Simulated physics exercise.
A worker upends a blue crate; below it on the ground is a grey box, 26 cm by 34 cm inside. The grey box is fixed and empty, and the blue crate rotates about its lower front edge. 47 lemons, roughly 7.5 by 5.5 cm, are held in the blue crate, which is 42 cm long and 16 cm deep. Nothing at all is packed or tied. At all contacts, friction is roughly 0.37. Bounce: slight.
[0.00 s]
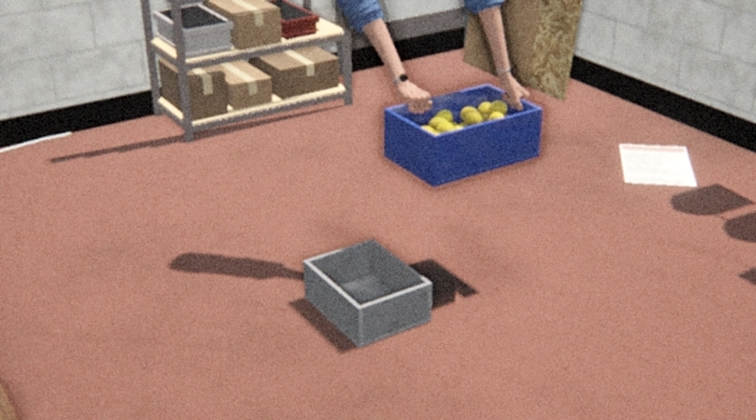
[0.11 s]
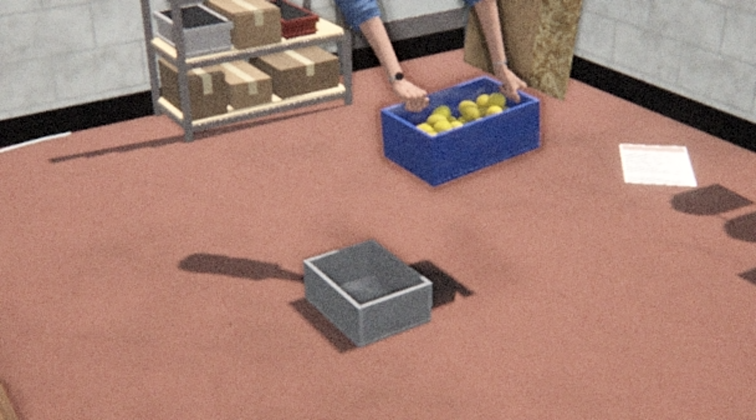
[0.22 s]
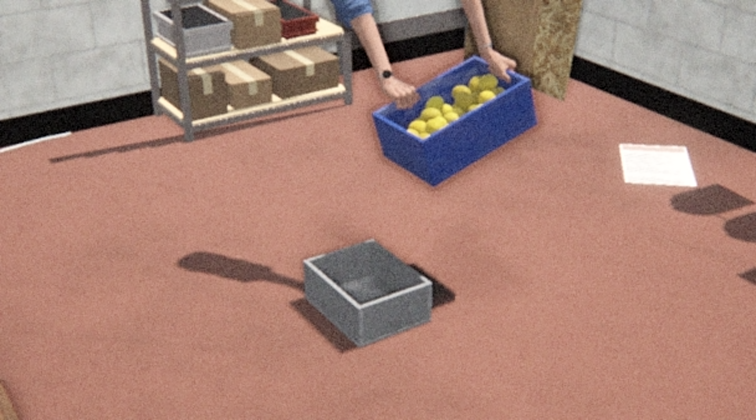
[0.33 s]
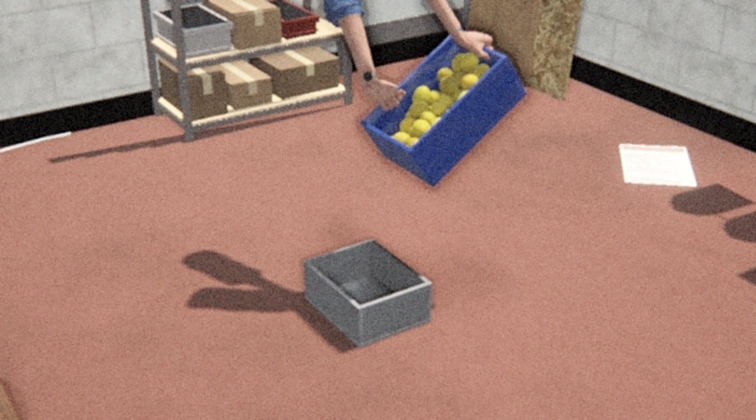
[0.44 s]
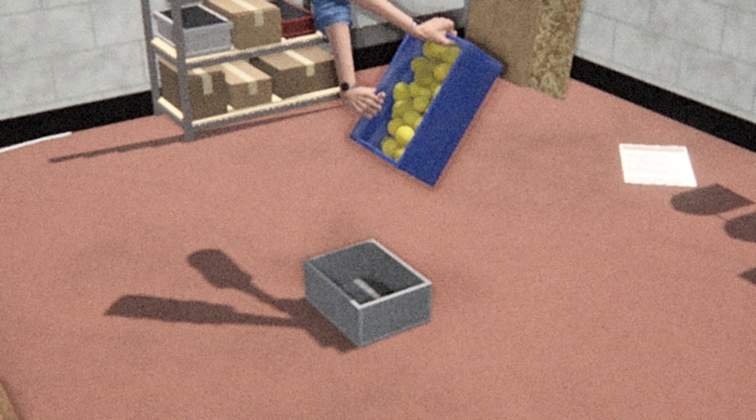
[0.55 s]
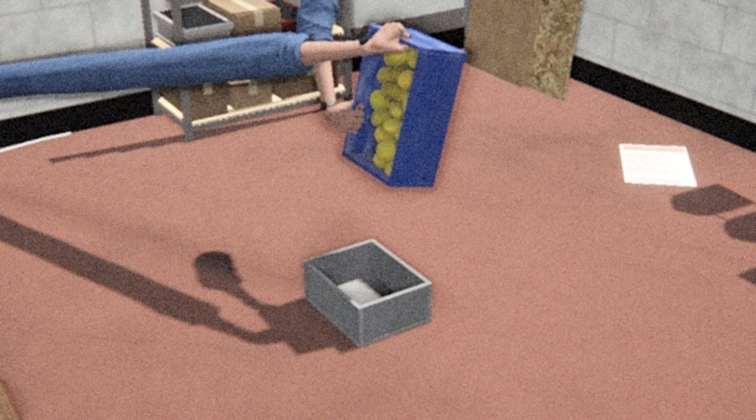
A blue crate of yellow balls, gripped by a worker's two hands, starts level on the reddish floor behind a small grey box. The hands raise its right end, tilting it steeply toward the left until it stands nearly upright, the balls still inside, while a sleeved arm stretches across from the left.
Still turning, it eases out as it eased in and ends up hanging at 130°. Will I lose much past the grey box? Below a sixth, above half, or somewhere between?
You lose above half of it.
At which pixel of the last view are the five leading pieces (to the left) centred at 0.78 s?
The five leading pieces sit around (312, 184) in the last view.
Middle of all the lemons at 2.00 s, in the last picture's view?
Near (255, 347).
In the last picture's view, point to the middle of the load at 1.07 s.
Centre: About (296, 318).
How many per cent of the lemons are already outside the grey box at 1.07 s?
Close to 60 in a hundred.
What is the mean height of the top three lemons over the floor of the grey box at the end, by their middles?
About 3 cm.
After 0.78 s, tilt 114°; 31 still in the blue crate and 16 in the air.
After 1.07 s, tilt 130°; 2 still in the blue crate, 4 in the grey box, 29 outside the grey box and 12 in the air.
After 1.48 s, tilt 130°; 14 in the grey box and 33 outside the grey box.
Final count (at 2.00 s), 14 in the grey box and 33 outside the grey box. Asked share, 33 of 47, 70 per cent.
